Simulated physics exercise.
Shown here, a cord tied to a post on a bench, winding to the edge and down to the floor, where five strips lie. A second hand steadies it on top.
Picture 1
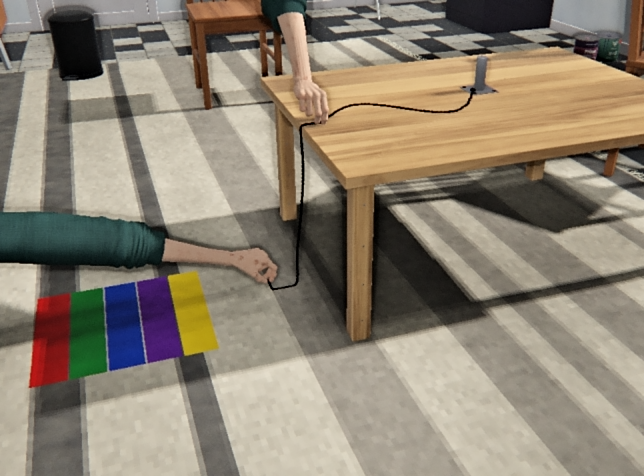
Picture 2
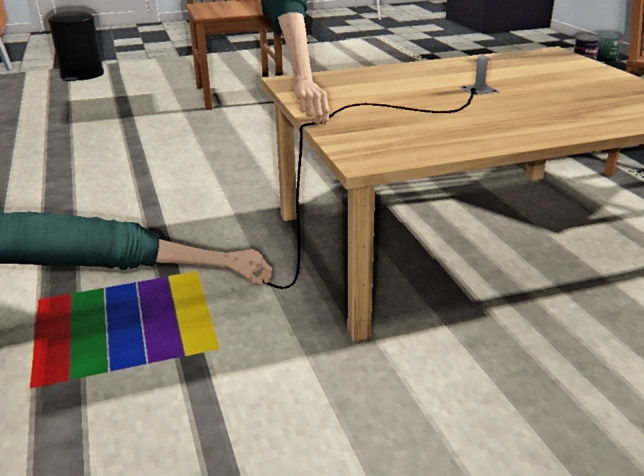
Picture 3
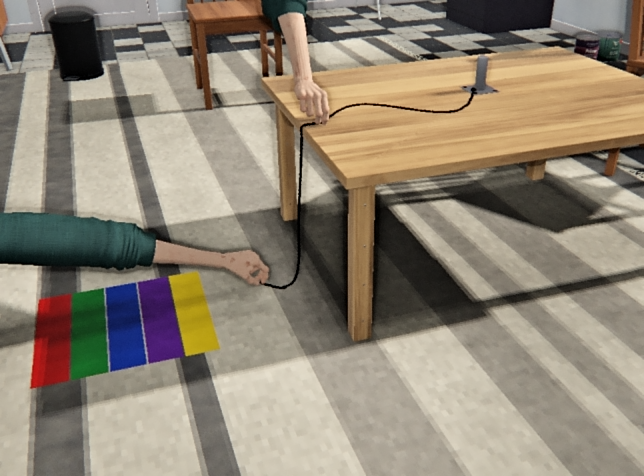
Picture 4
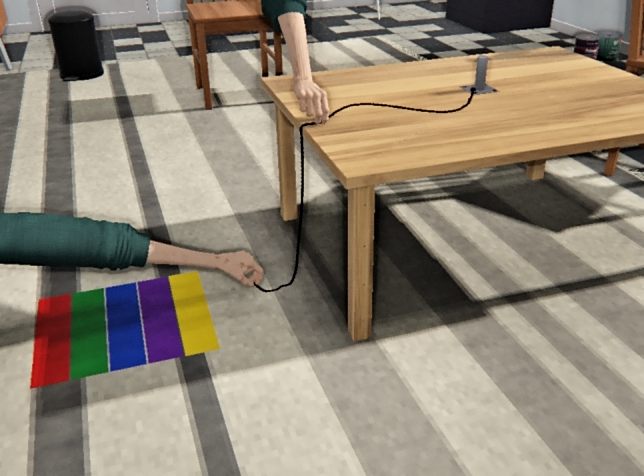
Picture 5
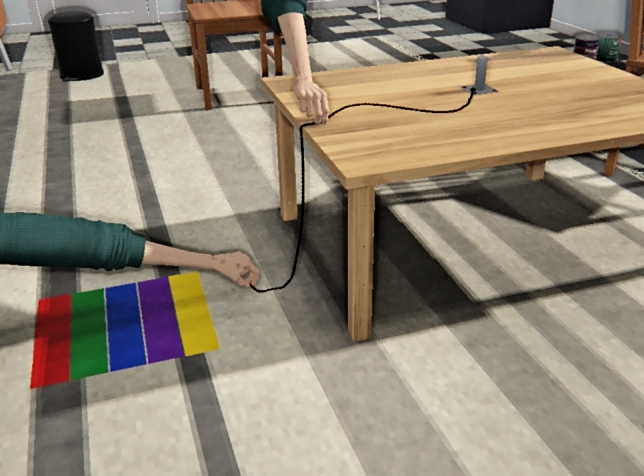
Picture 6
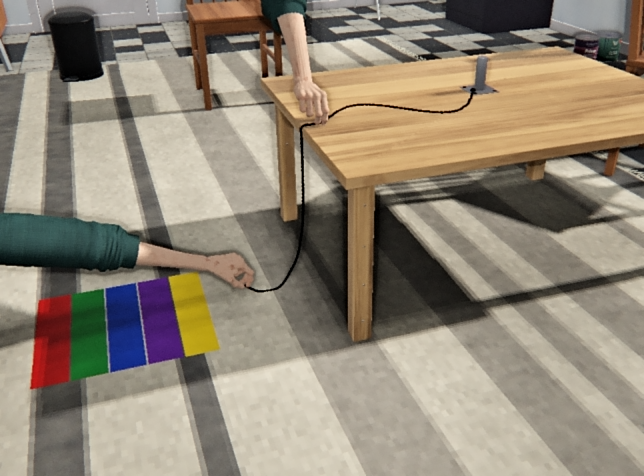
In a room with a striped grey carpet, seen from slightly above, a wooden table stands at right, with a chair and a dark bin behind. A black cord runs from a small grey post across the tabletop, under one hand at the edge, and down to another hand beside red, green, blue, purple and yellow strips. The lower hand draws the cord's end slightly left while the upper hand and camera stay still.
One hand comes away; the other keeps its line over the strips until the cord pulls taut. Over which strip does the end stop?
It gets as far as the green strip.
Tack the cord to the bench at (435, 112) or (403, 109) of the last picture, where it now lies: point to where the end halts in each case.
The places are (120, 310) and (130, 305).
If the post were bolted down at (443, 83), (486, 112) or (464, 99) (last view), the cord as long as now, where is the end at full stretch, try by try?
Try by try, around (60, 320), (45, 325) and (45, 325).
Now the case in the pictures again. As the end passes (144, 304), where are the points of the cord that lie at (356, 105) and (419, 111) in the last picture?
About (327, 120), and the other about (387, 109).
Soon after, end near (144, 304); over purple.
Then, end near (107, 311); over blue.
At full stretch, end near (84, 315); over green. The green one.
